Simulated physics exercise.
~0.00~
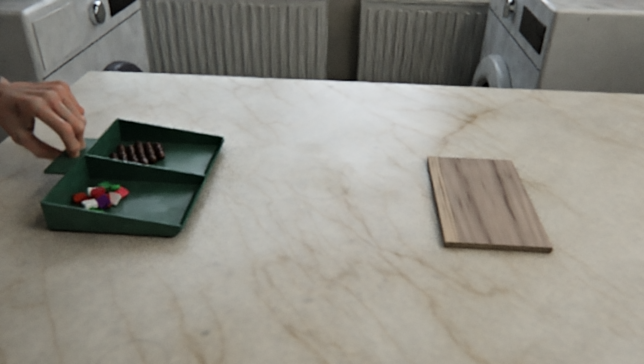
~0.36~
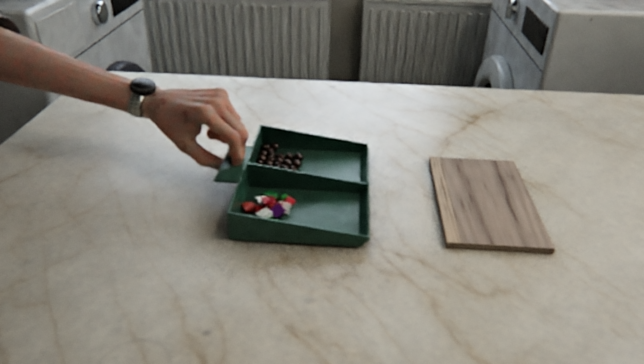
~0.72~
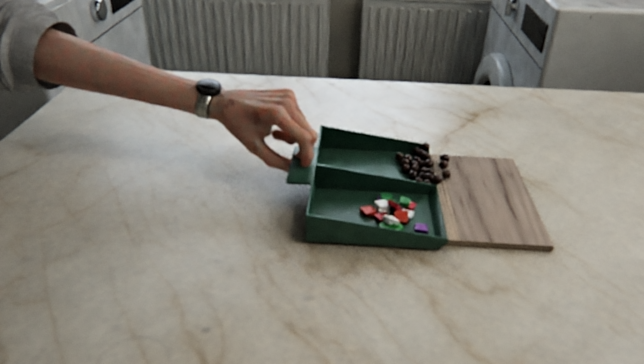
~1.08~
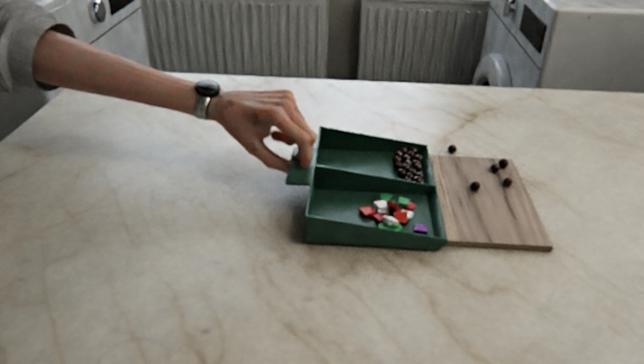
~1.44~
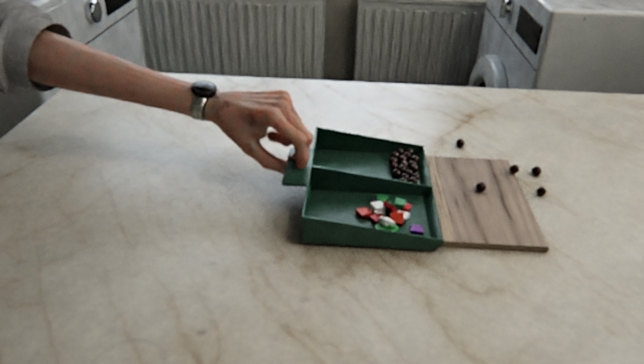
The clip opens with a hand at the left holding the end of a green two-part tray on a pale marbled table, with a flat wooden board lying to the right. The hand pushes the tray rightward, with dark round beads in the far part and small red, white, green and purple pieces in the near part. The tray stops against the board, and both loads shift towards its front rim. Several dark beads spill over the far part's low edge and roll across and past the board. At the end, the colourful pieces and most beads remain inside.
